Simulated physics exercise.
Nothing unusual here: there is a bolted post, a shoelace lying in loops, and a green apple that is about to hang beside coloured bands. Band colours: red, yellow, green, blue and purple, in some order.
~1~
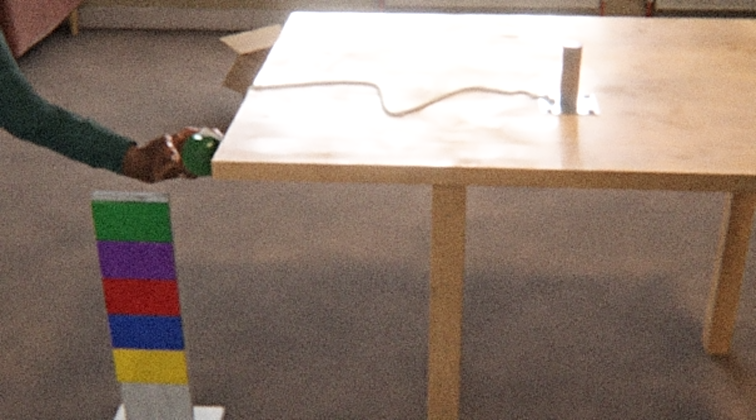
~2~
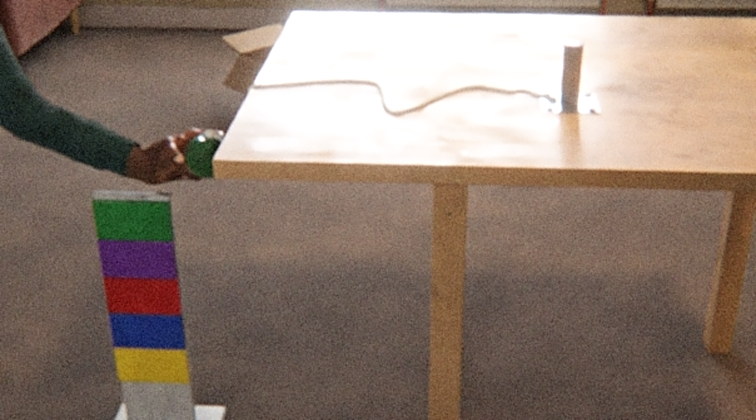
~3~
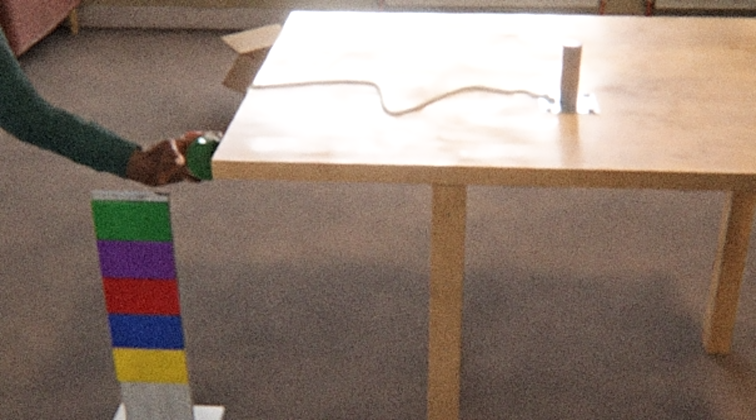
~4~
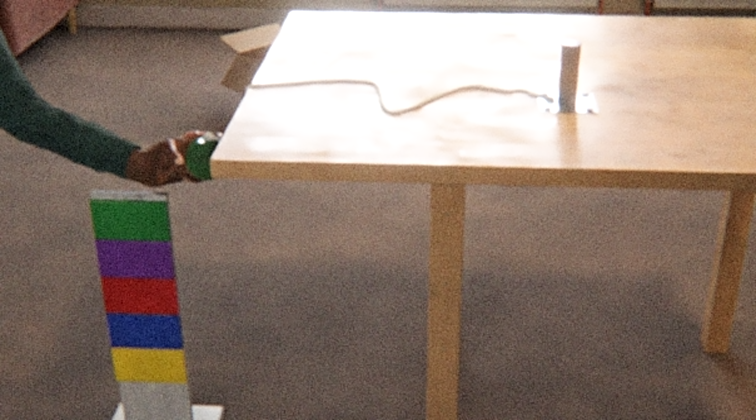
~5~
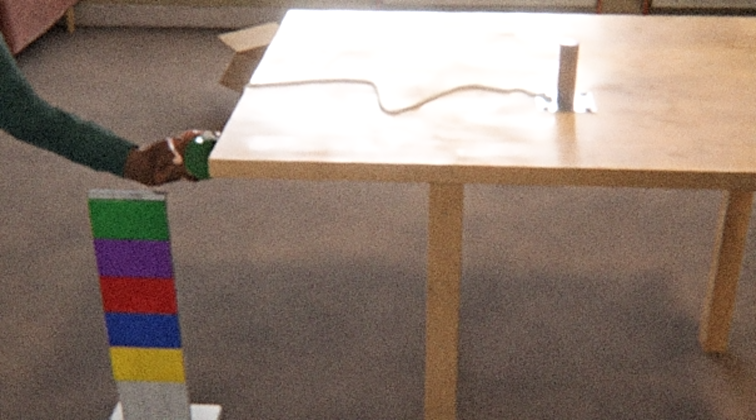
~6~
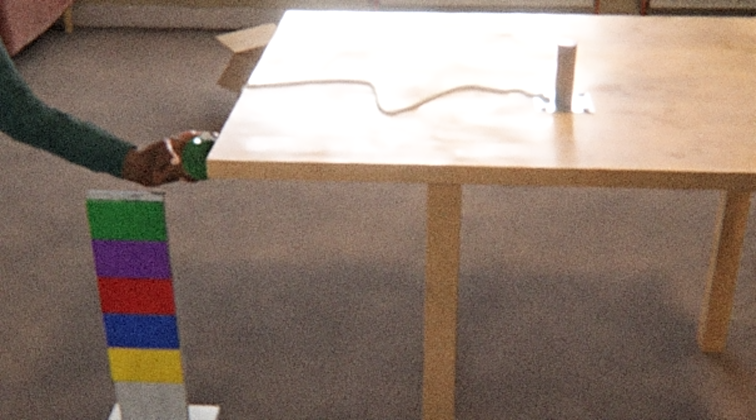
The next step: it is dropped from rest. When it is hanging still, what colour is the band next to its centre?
Red.
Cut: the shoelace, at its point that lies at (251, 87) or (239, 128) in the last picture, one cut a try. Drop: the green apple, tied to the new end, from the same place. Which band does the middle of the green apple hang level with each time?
Try by try it comes out as green; purple.
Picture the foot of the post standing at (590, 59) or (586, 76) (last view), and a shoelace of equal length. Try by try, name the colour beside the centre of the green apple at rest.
Result per try, in order: Purple / purple.
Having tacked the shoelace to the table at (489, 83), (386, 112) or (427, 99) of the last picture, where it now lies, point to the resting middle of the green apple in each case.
It would sit near (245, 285) the first time, (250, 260) the second and (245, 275) the third.
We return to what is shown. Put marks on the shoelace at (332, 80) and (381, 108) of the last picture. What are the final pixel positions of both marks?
You'll find the first mark at (246, 121) and the second mark at (322, 90).
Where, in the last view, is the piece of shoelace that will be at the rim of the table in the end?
That point sits at about (361, 81).
Soon after, apple near (228, 282); level with red.
After that, apple near (290, 292); level with red.
And then, apple near (250, 293); level with red.
In the end, apple near (252, 291); level with red. Its middle rests at the red band.
